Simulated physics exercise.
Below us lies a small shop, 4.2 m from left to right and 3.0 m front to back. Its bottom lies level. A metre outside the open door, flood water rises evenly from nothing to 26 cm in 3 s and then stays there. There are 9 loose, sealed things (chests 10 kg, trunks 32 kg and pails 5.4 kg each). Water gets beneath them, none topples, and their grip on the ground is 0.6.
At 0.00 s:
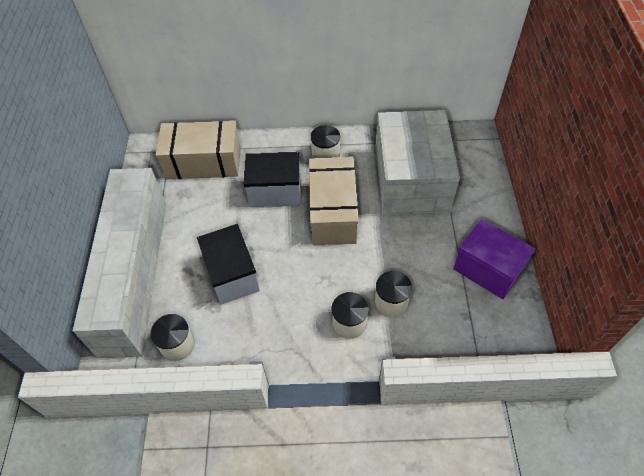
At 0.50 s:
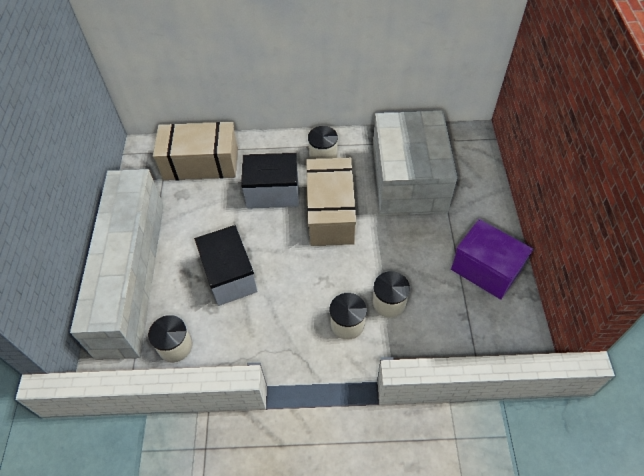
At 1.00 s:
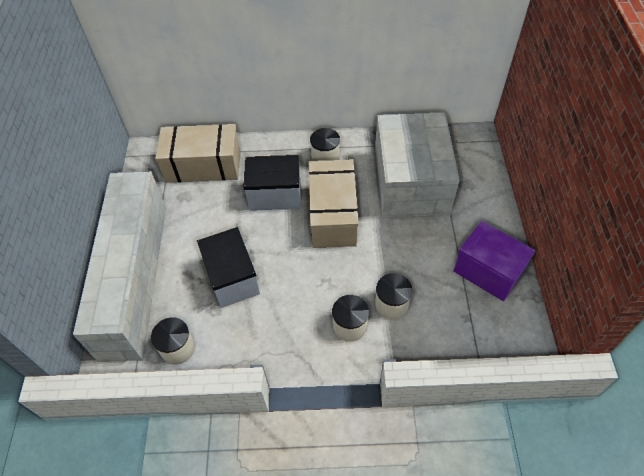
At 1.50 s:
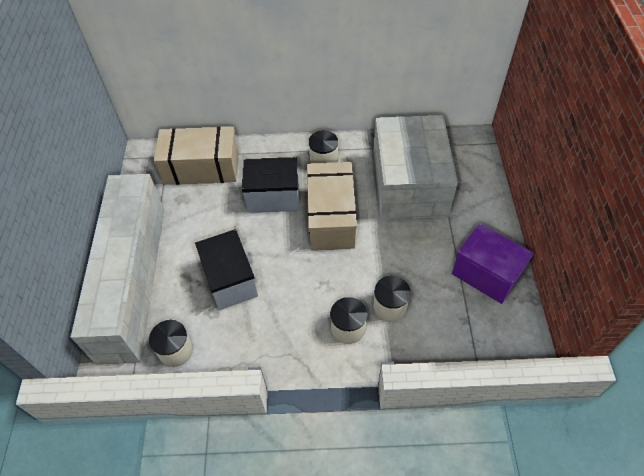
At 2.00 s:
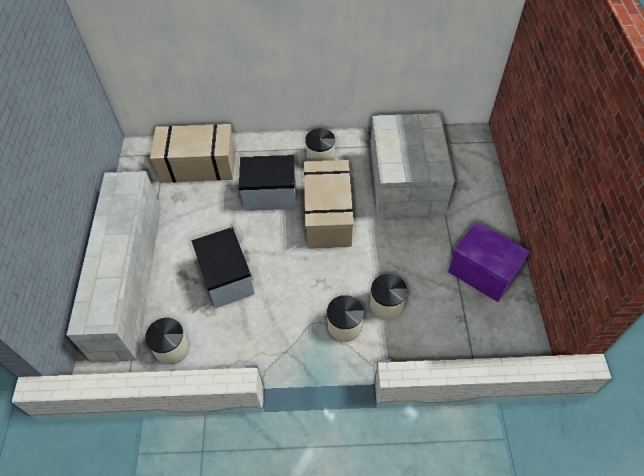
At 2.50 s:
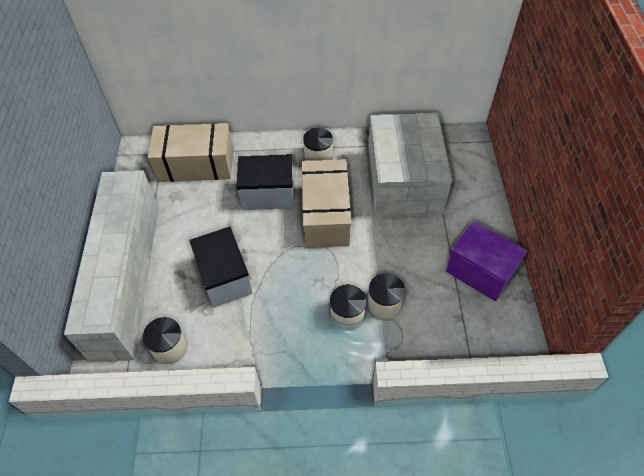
In a small walled shop seen from above, boxes and round containers sit around a purple chest as bluish water spreads outside, then flows through the front doorway across the floor, while the objects barely move.
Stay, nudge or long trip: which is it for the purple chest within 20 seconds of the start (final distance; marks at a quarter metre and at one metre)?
Purple chest is nudged along.
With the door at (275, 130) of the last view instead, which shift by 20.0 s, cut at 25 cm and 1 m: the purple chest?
Then the purple chest travels far.
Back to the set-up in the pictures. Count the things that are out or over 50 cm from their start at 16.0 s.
By then 8.
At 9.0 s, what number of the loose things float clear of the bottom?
I count 8.
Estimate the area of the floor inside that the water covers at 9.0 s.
Roughly 11.5 m2.
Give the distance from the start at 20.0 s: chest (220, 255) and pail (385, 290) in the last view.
In that order: 80 cm, 100 cm.
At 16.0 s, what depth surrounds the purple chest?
About 15 cm.
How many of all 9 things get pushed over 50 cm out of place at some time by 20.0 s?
9 of them.
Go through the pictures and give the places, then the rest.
In the first frame, the purple chest at (497, 248), on the bottom; 0.0 m2 under water; 0 of 9 have shifted.
In the second frame, the purple chest at (495, 248), on the bottom; water covers 0.0 m2; 0 of 9 have shifted.
In the third frame, the purple chest at (497, 250) rests on the ground; 0.0 m2 under water; 0 of 9 have shifted.
In the fourth frame, the purple chest at (496, 252) rests on the ground; 0.0 m2 under water; 0 of 9 have shifted.
In the fifth frame, the purple chest at (492, 250) rests on the ground; water covers 0.3 m2; 0 of 9 have shifted.
In the sixth frame, the purple chest at (490, 250), on the bottom; water covers 1.2 m2; 1 of 9 have shifted.
After 4.0 s the purple chest is near (491, 250), 0.0 m from its start, aground; 1 afloat.
After 9.0 s the purple chest is near (398, 233), 0.8 m from its start, afloat; 8 afloat.
After 16.0 s the purple chest is near (435, 254), 0.5 m from its start, afloat; 9 afloat.
After 20.0 s the purple chest is near (434, 277), 0.7 m from its start, afloat; 9 afloat.
